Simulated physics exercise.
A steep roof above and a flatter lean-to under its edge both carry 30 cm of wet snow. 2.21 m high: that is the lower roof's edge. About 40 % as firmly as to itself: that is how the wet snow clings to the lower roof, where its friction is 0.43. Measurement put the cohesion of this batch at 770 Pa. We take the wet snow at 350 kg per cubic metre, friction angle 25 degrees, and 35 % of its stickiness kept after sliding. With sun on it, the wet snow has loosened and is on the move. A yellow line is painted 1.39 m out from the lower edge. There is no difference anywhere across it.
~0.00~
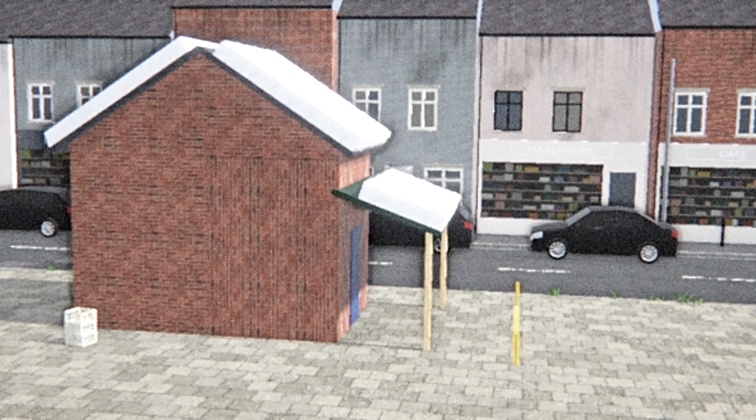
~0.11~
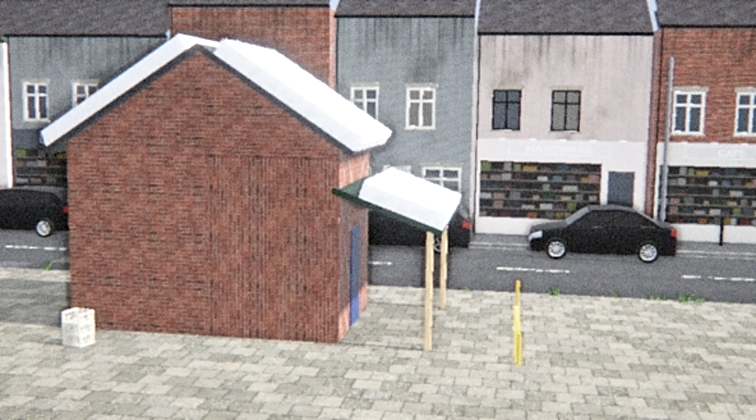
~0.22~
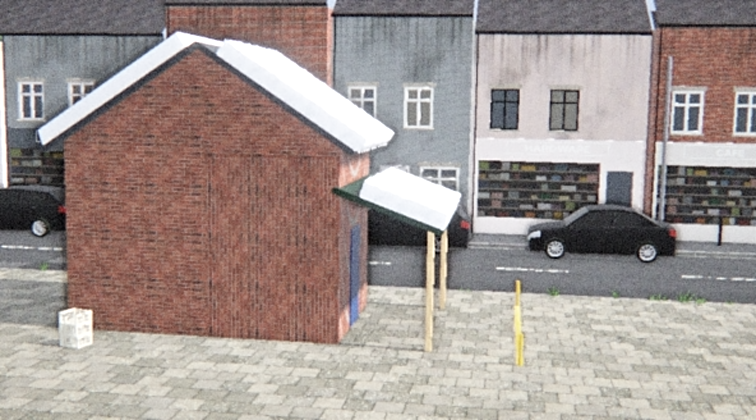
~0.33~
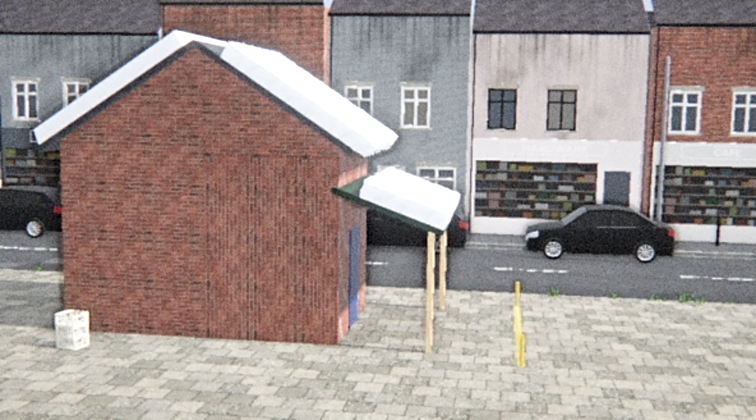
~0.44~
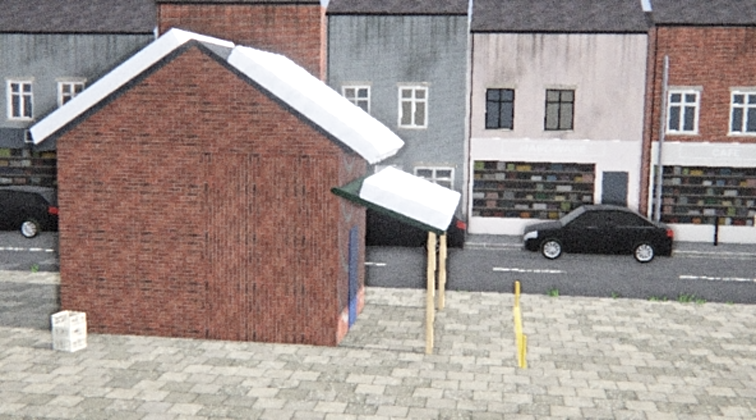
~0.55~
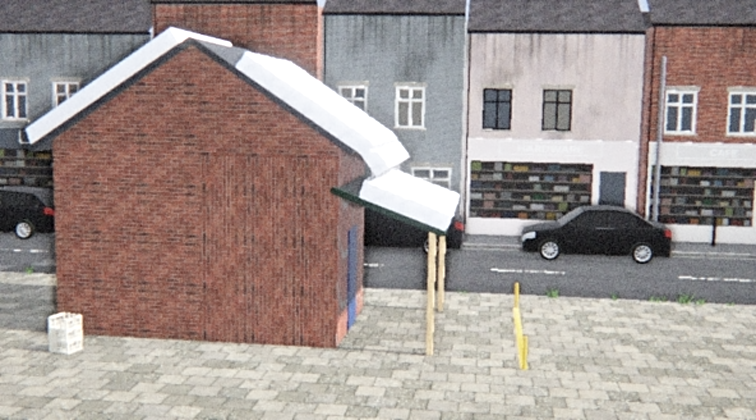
At first, white snow covers the steep roof of a brick building and the smaller lean-to at its right, with parked cars behind. The snow on the upper roof's right slope then slides slowly down to the right, poking farther past the edge over the lean-to, whose own snow shows no clear movement.
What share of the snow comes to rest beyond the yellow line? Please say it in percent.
Roughly 51 per cent of it.
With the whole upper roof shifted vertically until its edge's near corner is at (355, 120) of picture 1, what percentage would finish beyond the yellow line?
It would be near 55 %.
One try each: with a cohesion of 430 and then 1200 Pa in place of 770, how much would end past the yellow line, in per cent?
60 %, then 35 %.
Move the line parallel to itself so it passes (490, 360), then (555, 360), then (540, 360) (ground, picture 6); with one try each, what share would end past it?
In turn about 65 %, 35 %, 45 %.
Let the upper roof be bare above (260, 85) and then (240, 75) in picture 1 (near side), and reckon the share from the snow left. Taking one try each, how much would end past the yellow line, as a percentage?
Respectively 30 % and 40 %.
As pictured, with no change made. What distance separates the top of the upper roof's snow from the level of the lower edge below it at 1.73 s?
About 0.6 m.
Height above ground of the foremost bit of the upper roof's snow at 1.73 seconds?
About 0.0 m.
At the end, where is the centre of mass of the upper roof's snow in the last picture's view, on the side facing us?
It sits close to (558, 344) in the last view.
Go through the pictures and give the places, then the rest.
The first frame shows leading edge of the wet snow at (354, 141).
The second frame shows leading edge of the wet snow at (356, 140), its middle shifted 2.5 cm.
The third frame shows leading edge of the wet snow at (360, 142), its middle shifted 9.8 cm, 3 % of it past the upper edge, in one piece.
The fourth frame shows leading edge of the wet snow at (365, 139), its middle shifted 22 cm, 7 % of it past the upper edge, in one piece.
The fifth frame shows leading edge of the wet snow at (373, 153), its middle shifted 40 cm, 13 % of it past the upper edge, in one piece.
The sixth frame shows leading edge of the wet snow at (383, 157), its middle shifted 64 cm, 21 % of it past the upper edge, cracking.
After 1.09 s, none is below the lower edge and 0 % is past the line.
After 1.73 s, 49 % is below the lower edge and 15 % is past the line.
After 2.36 s, 81 % is below the lower edge and 50 % is past the line.
After 3.00 s, 82 % is below the lower edge and 51 % is past the line.
After 3.40 s, at the end, 82 % is below the lower edge and 51 % is past the line.
